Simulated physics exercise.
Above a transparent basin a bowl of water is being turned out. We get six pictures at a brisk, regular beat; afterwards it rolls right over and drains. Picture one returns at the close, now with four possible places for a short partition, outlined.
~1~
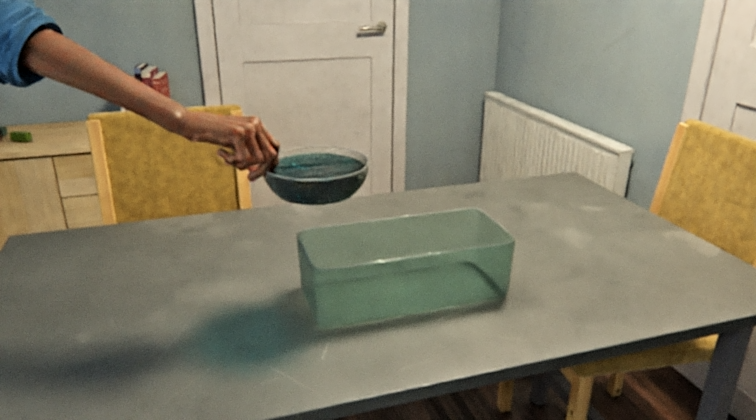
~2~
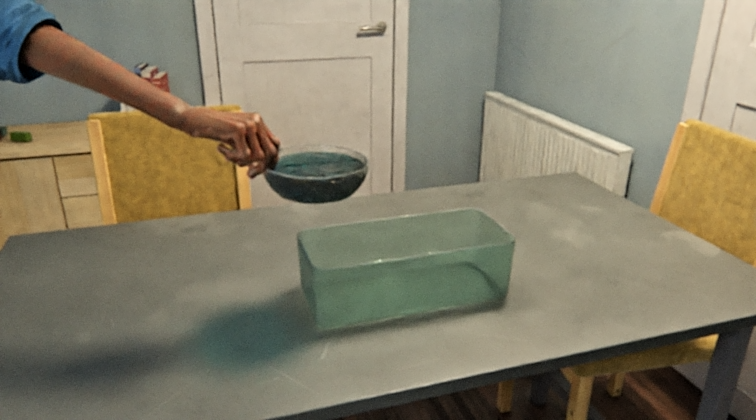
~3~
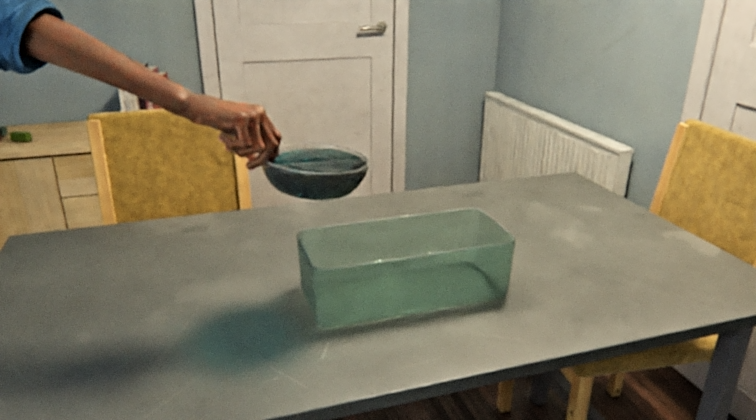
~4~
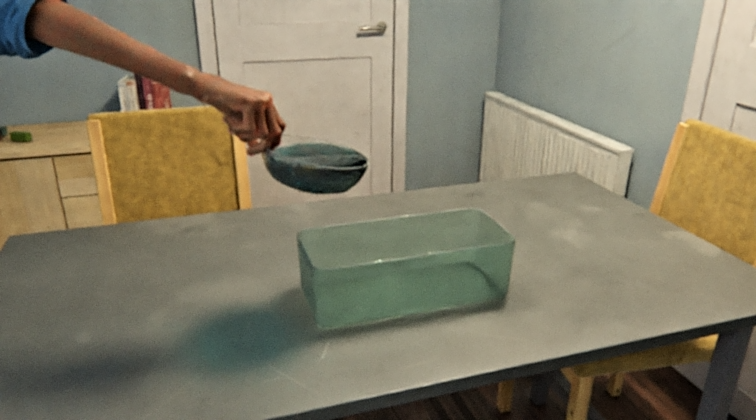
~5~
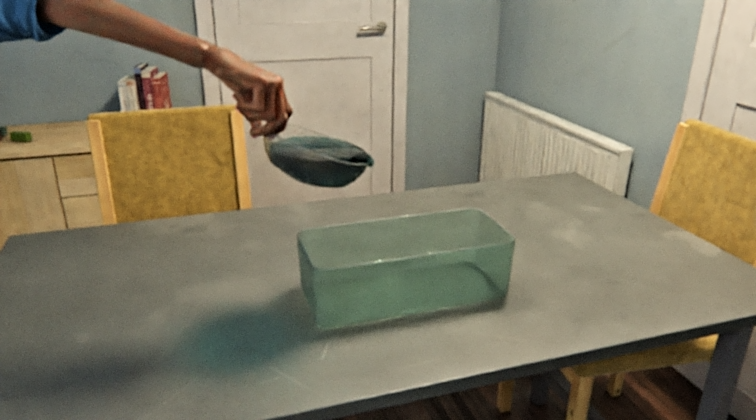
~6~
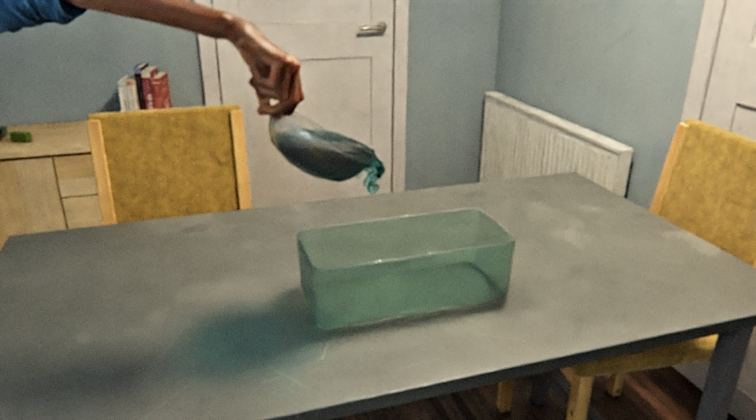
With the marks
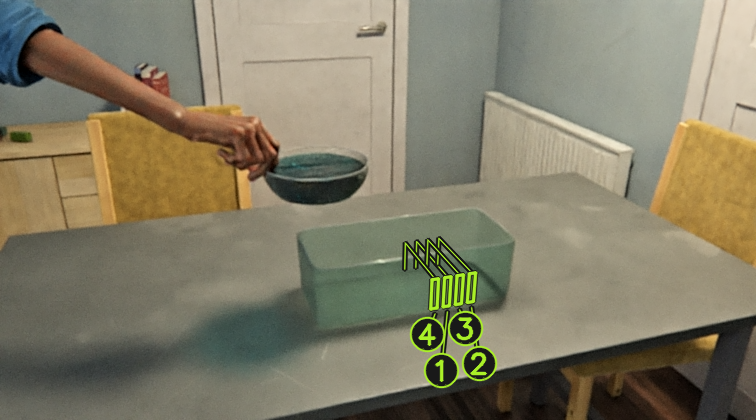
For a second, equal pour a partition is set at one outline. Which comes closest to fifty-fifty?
The answer is slot 1.
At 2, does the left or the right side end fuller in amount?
The left one.
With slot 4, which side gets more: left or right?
The right one.
On the marked copy, 1 at (447, 311); 2 at (471, 307); 3 at (459, 309); 4 at (435, 313).
Choosing 1, about 47 % ends left of the wall and 51 % right of it.
Choosing 2, about 92 % ends left of the wall and 3 % right of it; 5 % is lost outside.
Choosing 3, about 81 % ends left of the wall and 16 % right of it; 4 % is lost outside.
Choosing 4, about 22 % ends left of the wall and 76 % right of it.
